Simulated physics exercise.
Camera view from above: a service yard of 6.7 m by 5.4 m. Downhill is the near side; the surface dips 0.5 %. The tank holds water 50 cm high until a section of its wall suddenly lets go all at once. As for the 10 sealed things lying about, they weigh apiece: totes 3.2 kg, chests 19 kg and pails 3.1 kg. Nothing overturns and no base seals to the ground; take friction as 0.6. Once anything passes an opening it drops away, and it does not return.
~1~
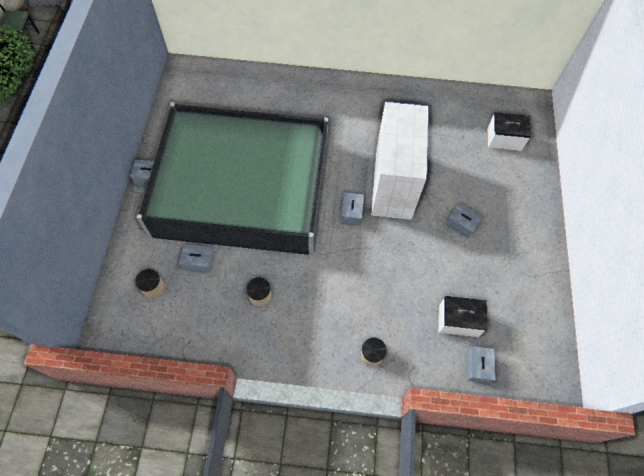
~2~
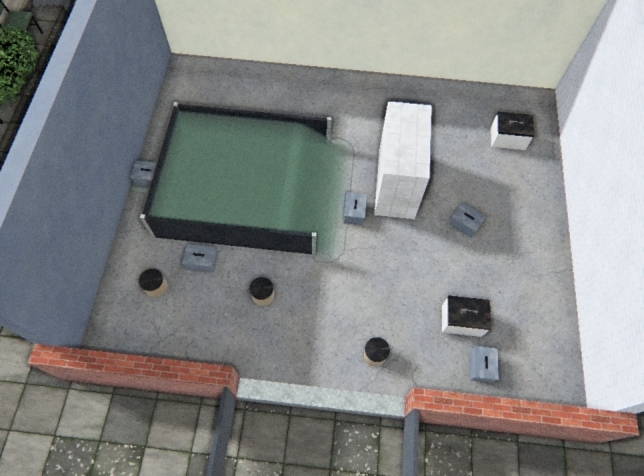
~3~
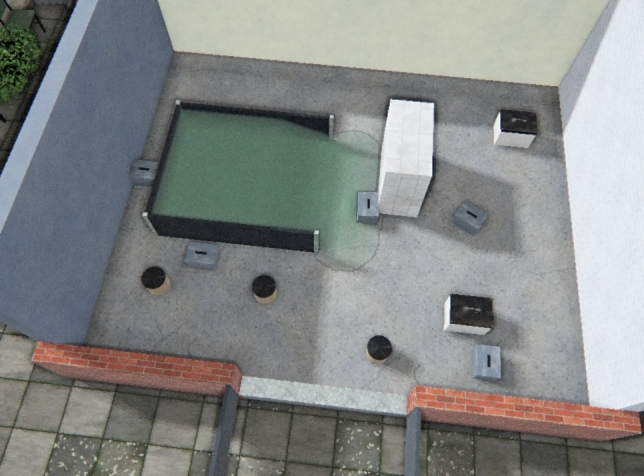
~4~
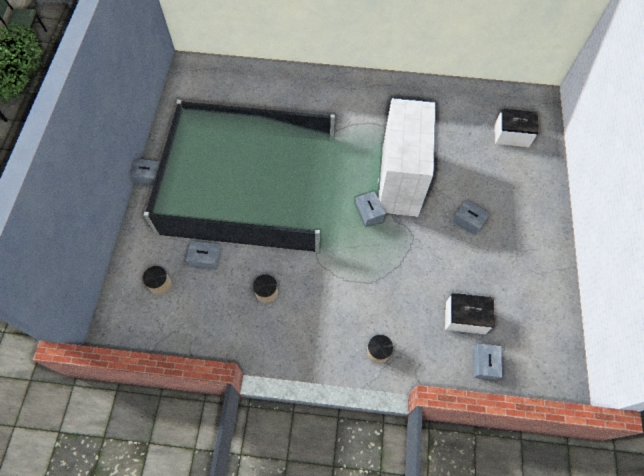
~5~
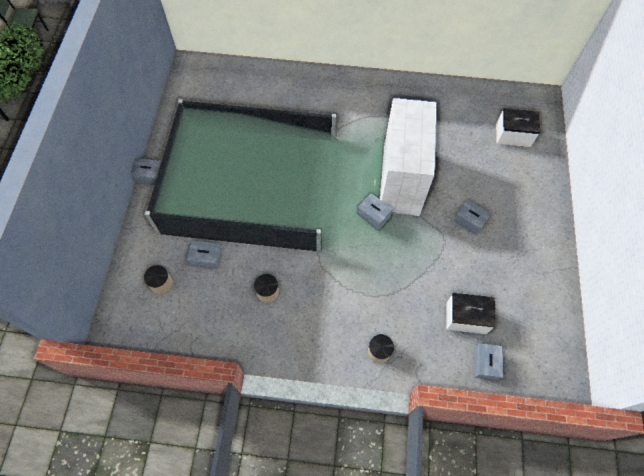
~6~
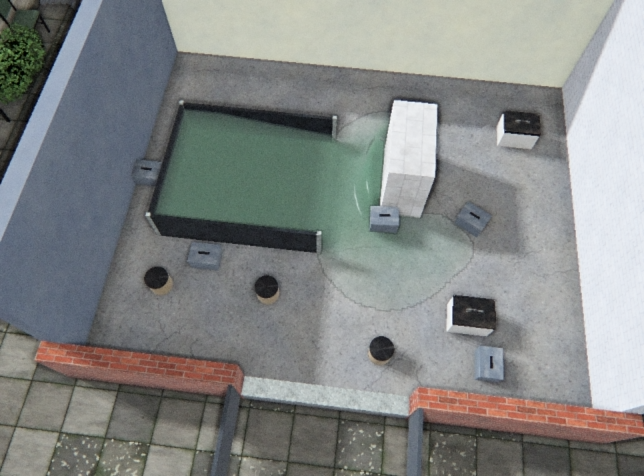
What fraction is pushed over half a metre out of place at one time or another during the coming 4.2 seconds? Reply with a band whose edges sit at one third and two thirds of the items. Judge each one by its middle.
Band: One third to two thirds.
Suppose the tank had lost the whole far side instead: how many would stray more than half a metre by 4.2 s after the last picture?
That would give 2.
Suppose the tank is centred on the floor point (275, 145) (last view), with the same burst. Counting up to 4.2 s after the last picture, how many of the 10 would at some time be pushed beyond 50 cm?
5.
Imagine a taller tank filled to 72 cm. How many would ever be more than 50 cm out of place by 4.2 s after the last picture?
I count 6 of them in that case.
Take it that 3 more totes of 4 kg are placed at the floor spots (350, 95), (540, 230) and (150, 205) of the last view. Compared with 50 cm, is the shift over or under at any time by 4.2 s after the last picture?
Well, in turn they are above that, above that and below that.
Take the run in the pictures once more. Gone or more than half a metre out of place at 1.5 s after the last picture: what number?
I count 3.
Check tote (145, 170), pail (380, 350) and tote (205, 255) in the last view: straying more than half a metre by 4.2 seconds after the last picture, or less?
Taking them in turn, the answers are smaller, greater and smaller.
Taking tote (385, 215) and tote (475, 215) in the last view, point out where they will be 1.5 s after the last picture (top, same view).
Around (582, 280) and (506, 195).
Then, 0.4 s after the last picture 1 of 10 are over 50 cm from their spots; 1 afloat.
Then, 1.5 s after the last picture 3 of 10 are over 50 cm from their spots; 1 afloat.
Then, 2.8 s after the last picture 5 of 10 are over 50 cm from their spots; 3 afloat.
Then, 4.2 s after the last picture 5 of 10 are over 50 cm from their spots, and 5 have been at some point; 4 afloat.
